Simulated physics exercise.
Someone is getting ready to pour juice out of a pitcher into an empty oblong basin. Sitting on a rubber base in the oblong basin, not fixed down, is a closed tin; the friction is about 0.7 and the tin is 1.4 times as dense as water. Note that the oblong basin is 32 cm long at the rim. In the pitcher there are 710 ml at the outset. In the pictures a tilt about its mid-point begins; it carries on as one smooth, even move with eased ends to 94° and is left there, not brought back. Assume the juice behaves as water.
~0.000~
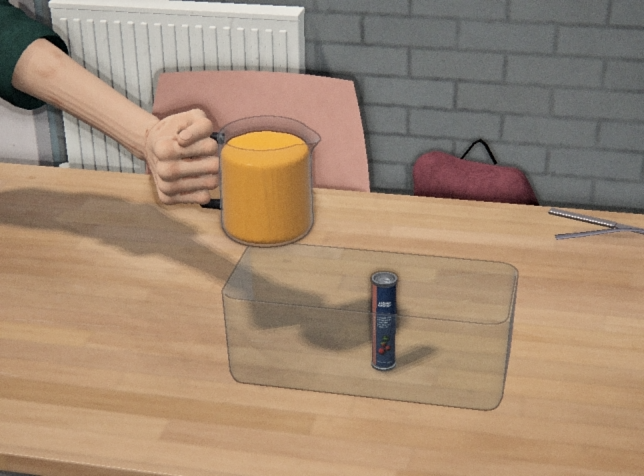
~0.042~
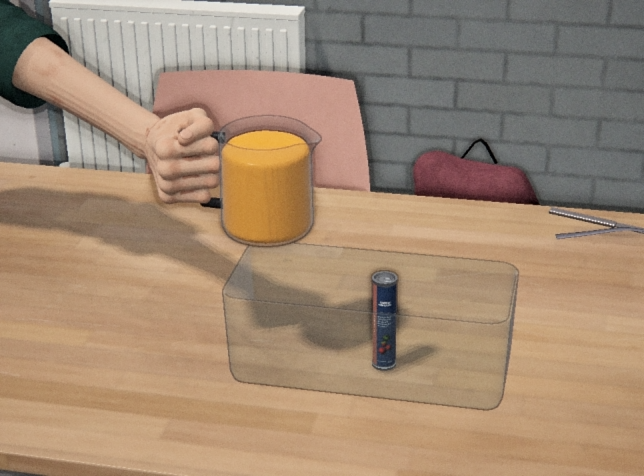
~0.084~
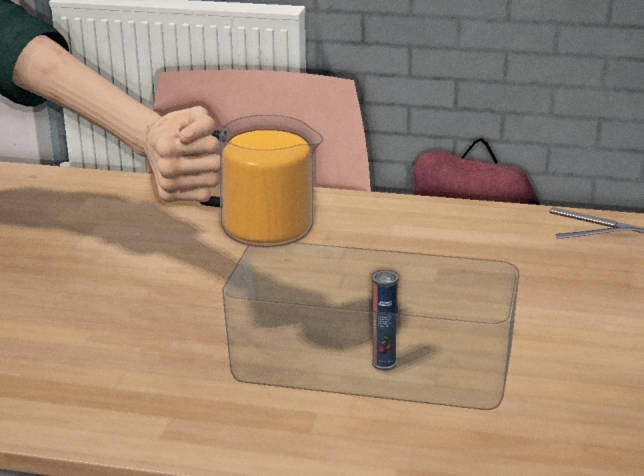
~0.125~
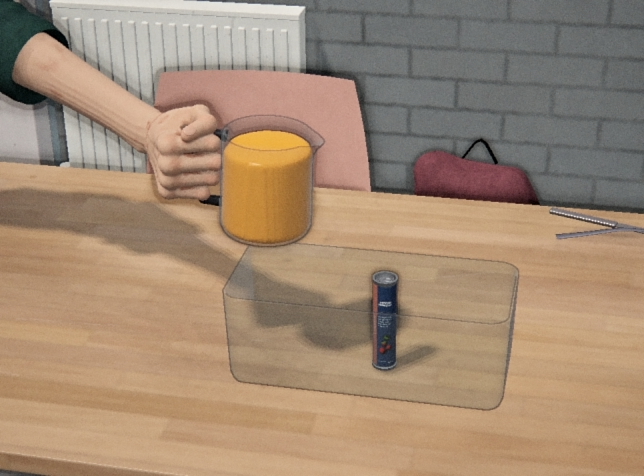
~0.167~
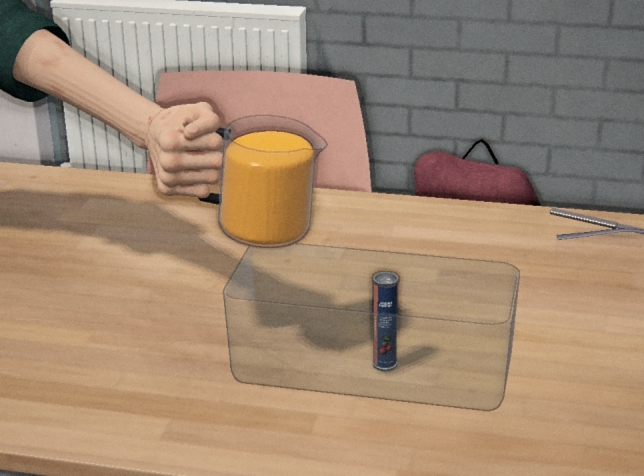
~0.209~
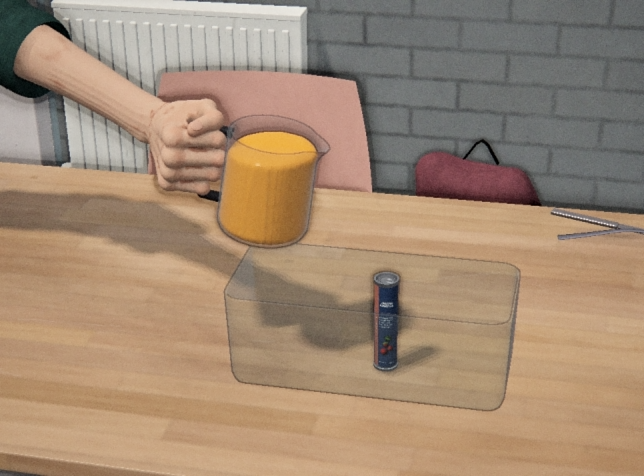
In a room with a grey brick wall and a white radiator, a pale wooden table is seen from slightly above by a still camera. At left, a green-sleeved arm holds a clear pitcher of orange juice above a transparent oblong basin containing a small dark blue tin, with a pink chair and dark red bag behind. The pitcher, upright at first, leans slightly to the right.
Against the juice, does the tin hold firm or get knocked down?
It's down.
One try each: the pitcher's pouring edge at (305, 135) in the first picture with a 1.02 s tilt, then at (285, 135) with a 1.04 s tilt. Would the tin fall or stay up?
The tin overturns the first time and stays vertical the second time.
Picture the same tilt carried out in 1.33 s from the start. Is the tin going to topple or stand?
In that case the tin overturns.
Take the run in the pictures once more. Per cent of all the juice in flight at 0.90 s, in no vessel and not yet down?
I'd put it at about 18 per cent of the liquid.
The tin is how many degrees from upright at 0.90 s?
I'd say it is close to 0 degrees off upright.
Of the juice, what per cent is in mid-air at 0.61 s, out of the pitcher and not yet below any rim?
It comes to about 12 percent.
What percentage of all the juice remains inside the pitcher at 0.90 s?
About 44 % is still there.
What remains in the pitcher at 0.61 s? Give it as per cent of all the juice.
Roughly 86 %.
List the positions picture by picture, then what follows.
In the first frame, it leans 0°; its right rim is at (320, 139); the juice meets the walls at (224, 143) and (310, 150); the oblong basin's rim runs from (236, 269) to (513, 296); the tin's top is at (384, 282).
In the second frame, it leans 0°; its right rim is at (321, 139); the juice meets the walls at (225, 142) and (310, 149).
In the third frame, it leans 2°; its right rim is at (322, 140); the juice meets the walls at (226, 141) and (311, 149).
In the fourth frame, it leans 3°; its right rim is at (324, 142); the juice meets the walls at (229, 143) and (312, 151).
In the fifth frame, it leans 6°; its right rim is at (327, 145); the juice meets the walls at (229, 143) and (315, 151).
In the sixth frame, it leans 9°; its right rim is at (330, 149); the juice meets the walls at (231, 145) and (319, 151).
After 0.61 s the tilt is 59° and 87 per cent is still to pour; the tin stands where it began.
After 0.90 s the tilt is 90° and 43 per cent is still to pour; the tin stands where it began.
After 1.21 s the tilt is 94° and 13 per cent is still to pour; the tin leans 55°.
After 1.54 s the tilt is 94° and 5 per cent is still to pour; the tin lies on its side.
In the end the tin lies on its side.
